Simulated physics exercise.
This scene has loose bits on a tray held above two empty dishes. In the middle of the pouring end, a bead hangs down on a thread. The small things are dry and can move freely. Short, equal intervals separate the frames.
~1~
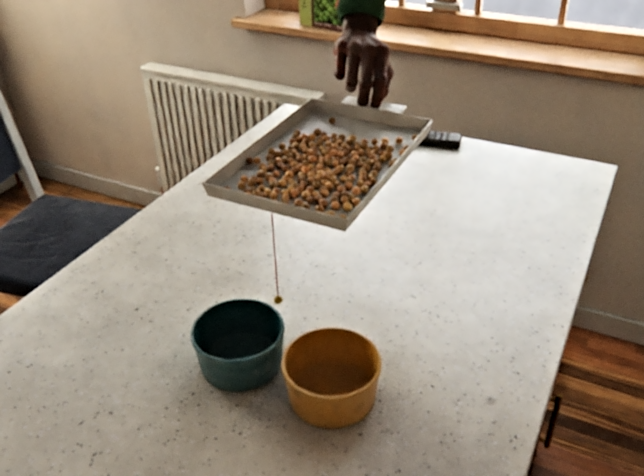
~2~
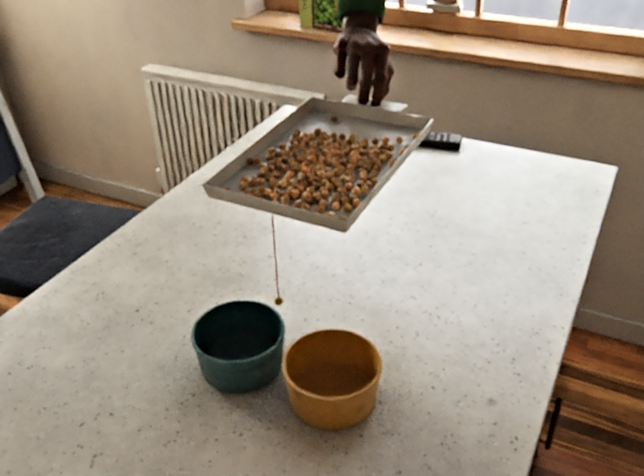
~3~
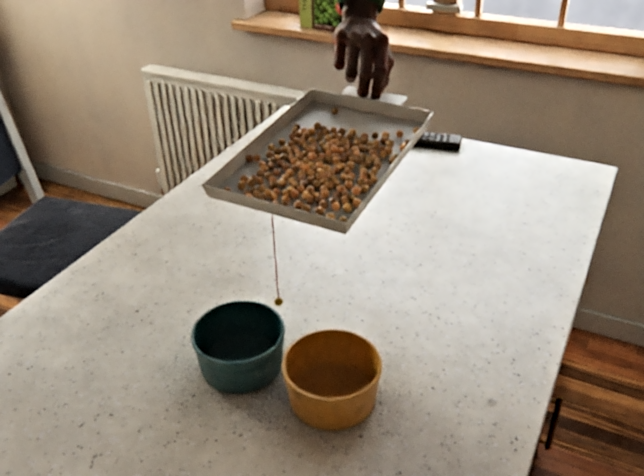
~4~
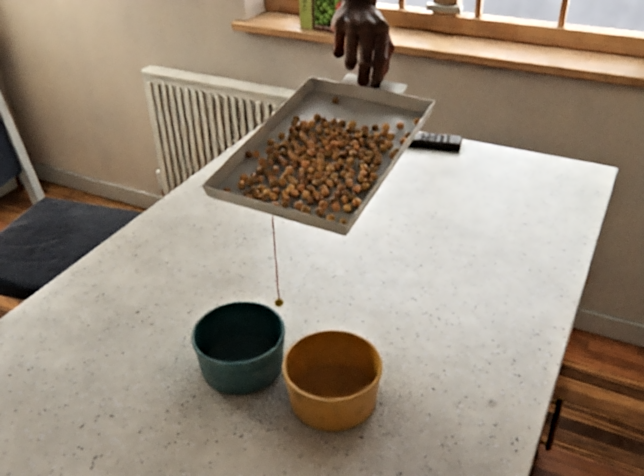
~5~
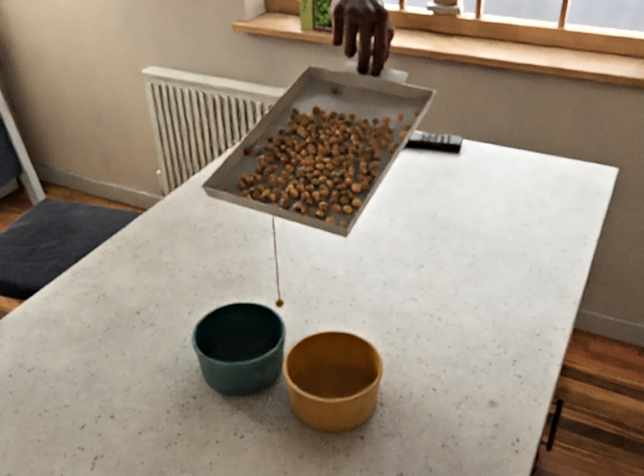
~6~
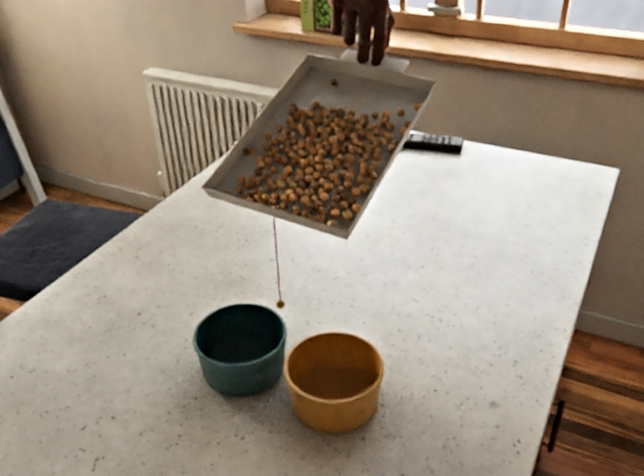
We see a hand holding a tray of small brown pieces above a teal dish and a mustard-yellow one, a bead hanging on a thread; the hand gradually raises the tray's far end, steepening its slant toward the dishes.
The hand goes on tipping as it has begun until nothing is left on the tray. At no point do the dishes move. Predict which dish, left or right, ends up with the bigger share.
I'd say most of it lands in the right one, honestly.
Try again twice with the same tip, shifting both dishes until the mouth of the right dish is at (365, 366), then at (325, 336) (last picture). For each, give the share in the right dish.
In order: 40 percent and 50 percent.
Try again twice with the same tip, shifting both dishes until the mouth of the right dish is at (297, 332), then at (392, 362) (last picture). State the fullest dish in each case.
Well, the first try goes to the rightward dish and the second to the leftward dish.
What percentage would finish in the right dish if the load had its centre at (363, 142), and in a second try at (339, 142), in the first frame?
Shares in turn: 70 % and 70 %.
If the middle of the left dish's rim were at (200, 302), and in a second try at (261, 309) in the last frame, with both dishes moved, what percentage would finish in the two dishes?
About 40 in a hundred, then about 40 in a hundred.
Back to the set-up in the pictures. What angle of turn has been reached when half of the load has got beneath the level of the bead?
Near 90 degrees.
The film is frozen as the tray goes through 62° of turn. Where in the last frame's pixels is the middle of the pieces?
The middle of the load sits near (303, 190).
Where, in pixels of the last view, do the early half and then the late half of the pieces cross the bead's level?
About (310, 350), and after that about (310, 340).
Soon, tray tipped steeply; nearly all on the tray; a small part in the air.
A while on, tray tipped past a quarter turn; a small part on the tray; about half in the right dish; about a quarter in the left dish; a small part outside both; a small part in the air.
Towards the end, tray tipped past a quarter turn; about two thirds in the right dish; about a quarter in the left dish; a small part outside both.
Finally, tray tipped past a quarter turn; about two thirds in the right dish; about a quarter in the left dish; a small part outside both.
